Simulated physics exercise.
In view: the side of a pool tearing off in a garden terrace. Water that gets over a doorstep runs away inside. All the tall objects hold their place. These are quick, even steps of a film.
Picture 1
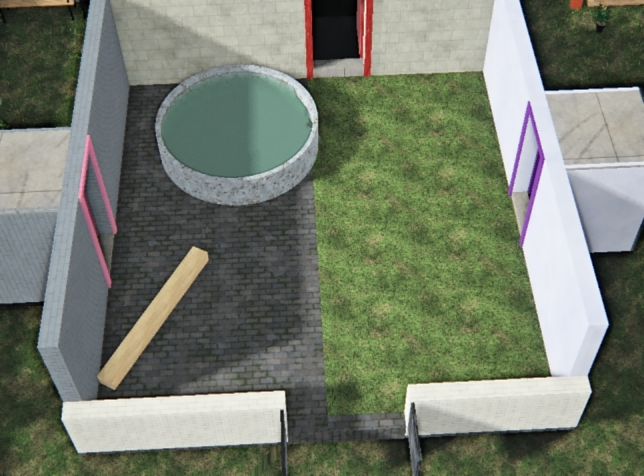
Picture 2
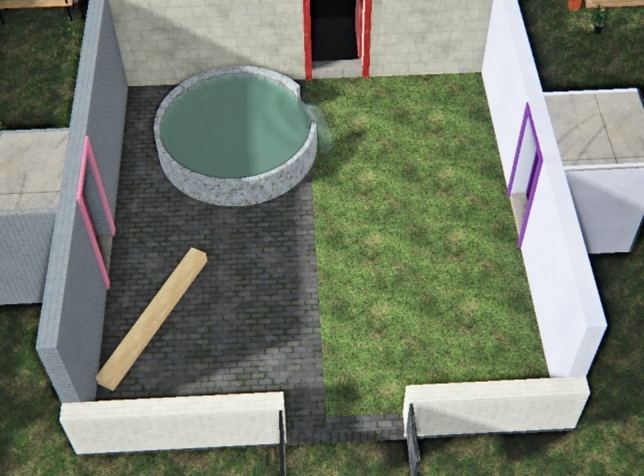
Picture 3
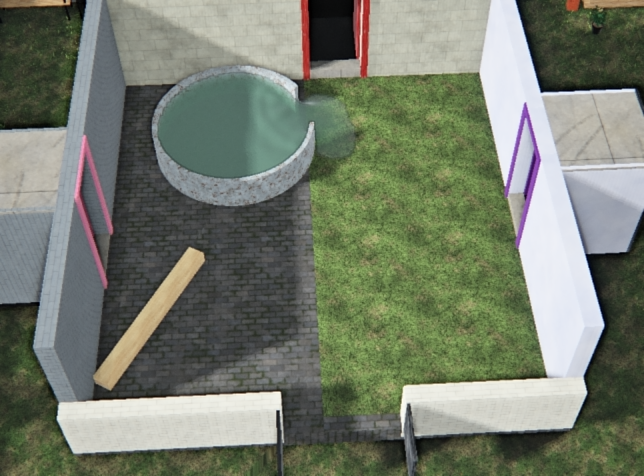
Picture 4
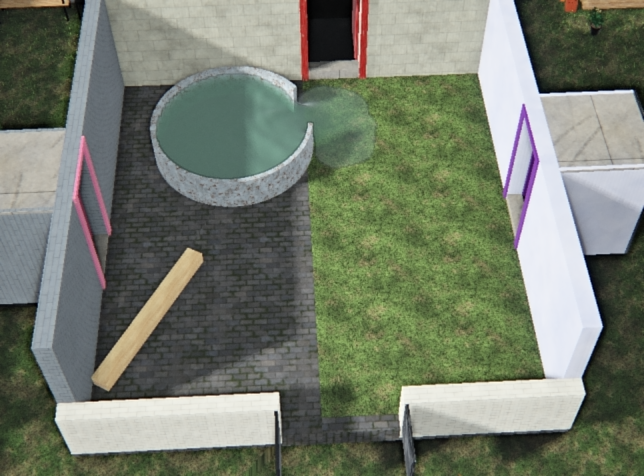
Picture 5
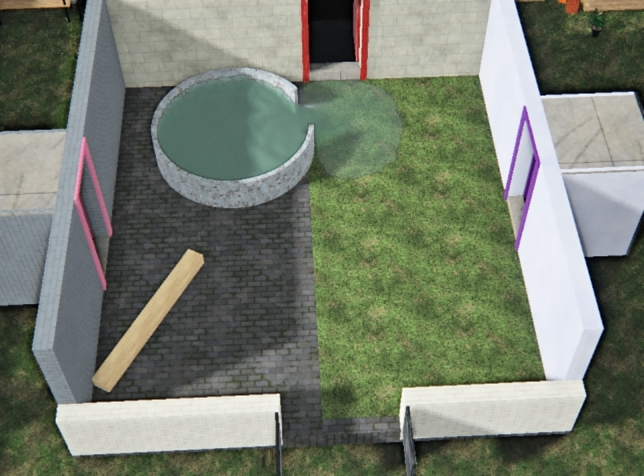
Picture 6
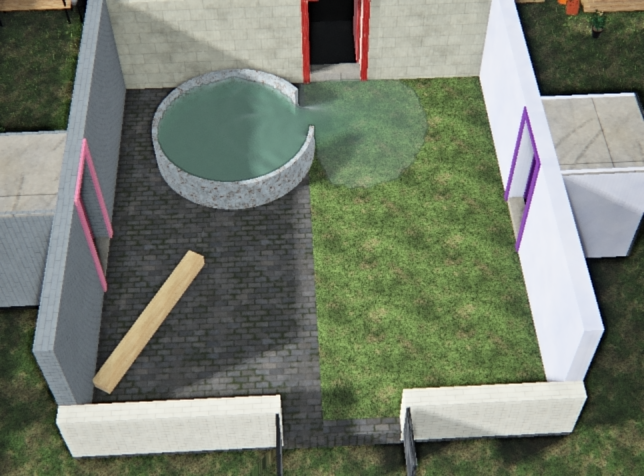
We see a round stone-walled pool in a walled terrace, whole at first, before a gap opens in its right side and greenish water pours out, spreading rightward across the grass while the wooden beam on the paving stays still.
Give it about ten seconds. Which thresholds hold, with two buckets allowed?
One by one: The red door admits no more than that; the purple door admits no more than that; the pink door admits no more than that.
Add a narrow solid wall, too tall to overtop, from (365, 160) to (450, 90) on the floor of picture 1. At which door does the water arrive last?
It is the door marked pink.
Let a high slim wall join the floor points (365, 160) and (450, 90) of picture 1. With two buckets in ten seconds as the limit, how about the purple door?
One by one: The purple one holds.
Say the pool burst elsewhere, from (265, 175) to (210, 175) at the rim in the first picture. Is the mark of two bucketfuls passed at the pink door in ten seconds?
One by one: Pink door is over.
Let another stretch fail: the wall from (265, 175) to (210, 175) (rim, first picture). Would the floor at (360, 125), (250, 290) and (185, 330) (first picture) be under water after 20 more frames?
As listed: Not flooded, wet, covered.
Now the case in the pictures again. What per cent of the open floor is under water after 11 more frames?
Close to 20 %.
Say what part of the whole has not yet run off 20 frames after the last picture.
Roughly 100 per cent.
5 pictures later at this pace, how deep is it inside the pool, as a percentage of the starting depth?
Near 80 in a hundred.
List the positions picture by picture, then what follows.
The round pool at (237, 124) is whole and still, in the first frame.
Water pours out at (309, 121) and has run to (327, 149), in the second frame.
The front is at (347, 151), out from the gap at (307, 122), in the third frame.
The front is at (358, 100), out from the gap at (305, 123), in the fourth frame.
Water pours out at (306, 124) and has run to (386, 96), in the fifth frame.
The front is at (413, 99), out from the gap at (307, 125), in the sixth frame.
A moment on, water covers 15 % of the floor; the red door wet at the sill, nothing in, the purple door not reached, the pink door not reached.
Next, water covers 20 % of the floor; the red door wet at the sill, nothing in, the purple door not reached, the pink door not reached.
Then, water covers 30 % of the floor; the red door wet at the sill, nothing in, the purple door wet at the sill, nothing in, the pink door not reached.
Later, water covers 50 % of the floor; the red door wet at the sill, nothing in, the purple door wet at the sill, nothing in, the pink door not reached.
In the end, water covers 80 % of the floor; the red door wet at the sill, nothing in, the purple door wet at the sill, nothing in, the pink door not reached.
